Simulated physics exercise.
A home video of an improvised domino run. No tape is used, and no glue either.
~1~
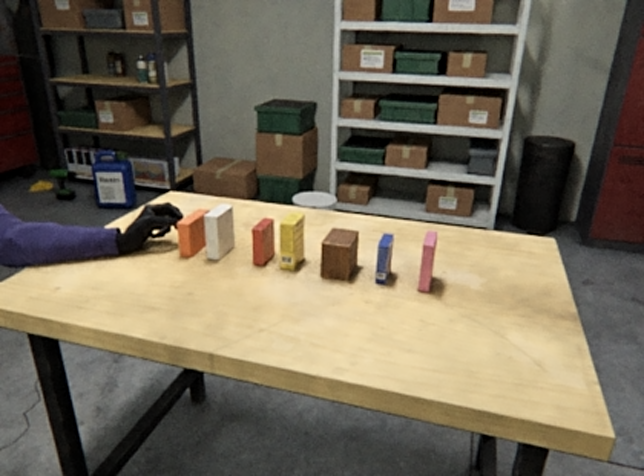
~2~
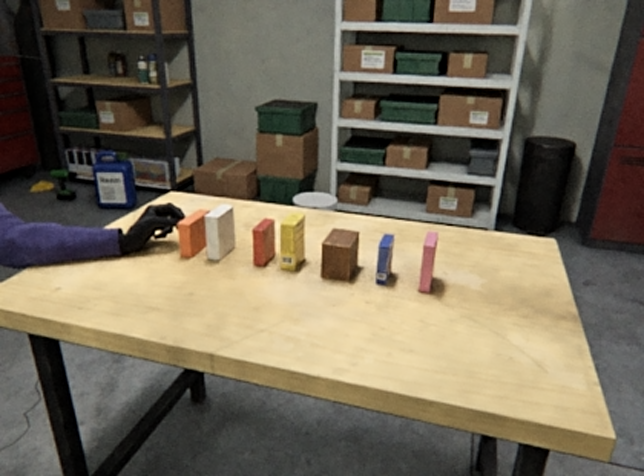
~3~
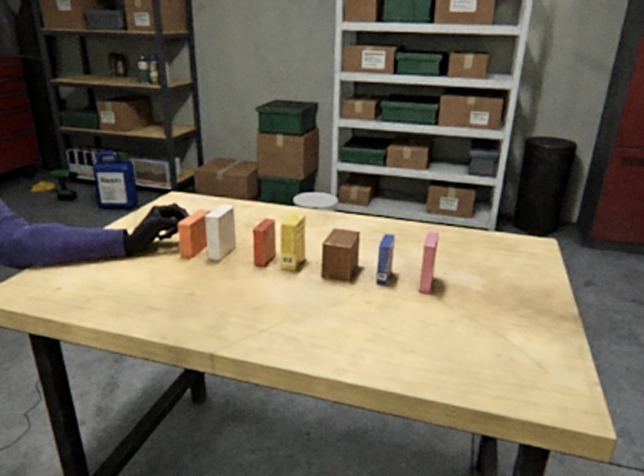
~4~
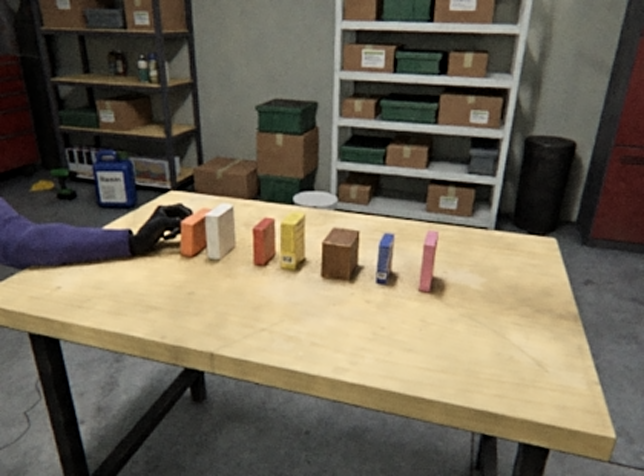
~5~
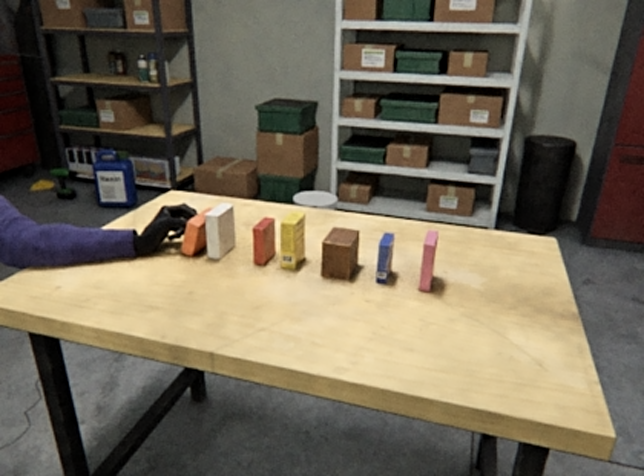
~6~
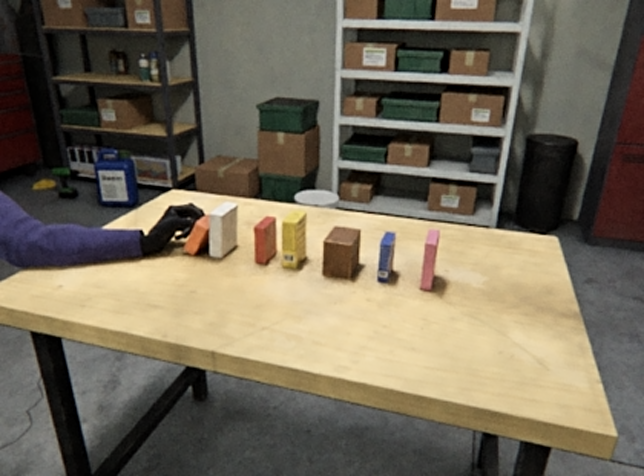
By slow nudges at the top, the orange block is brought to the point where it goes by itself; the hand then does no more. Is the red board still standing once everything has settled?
Oh, it loses its balance there.
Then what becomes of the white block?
Result for the white block: Down.
Then, 0.20 s past the last view, orange block 49° over; white block rocked 31° from its first pose.
Then, 0.30 s past the last view, orange block 61° over; red board rocked 15° from its first pose near (271, 240); white block rocked 59° from its first pose.
Then, 0.40 s past the last view, orange block 61° over; red board rocked 45° from its first pose near (281, 243); white block rocked 73° from its first pose; yellow packet rocked 27° from its first pose.
Finally, down or leaning hard on the table, white block and red board; left askew, yellow packet; the other 2 still in place. Final places as the last picture's camera would see them, red board near (284, 245).
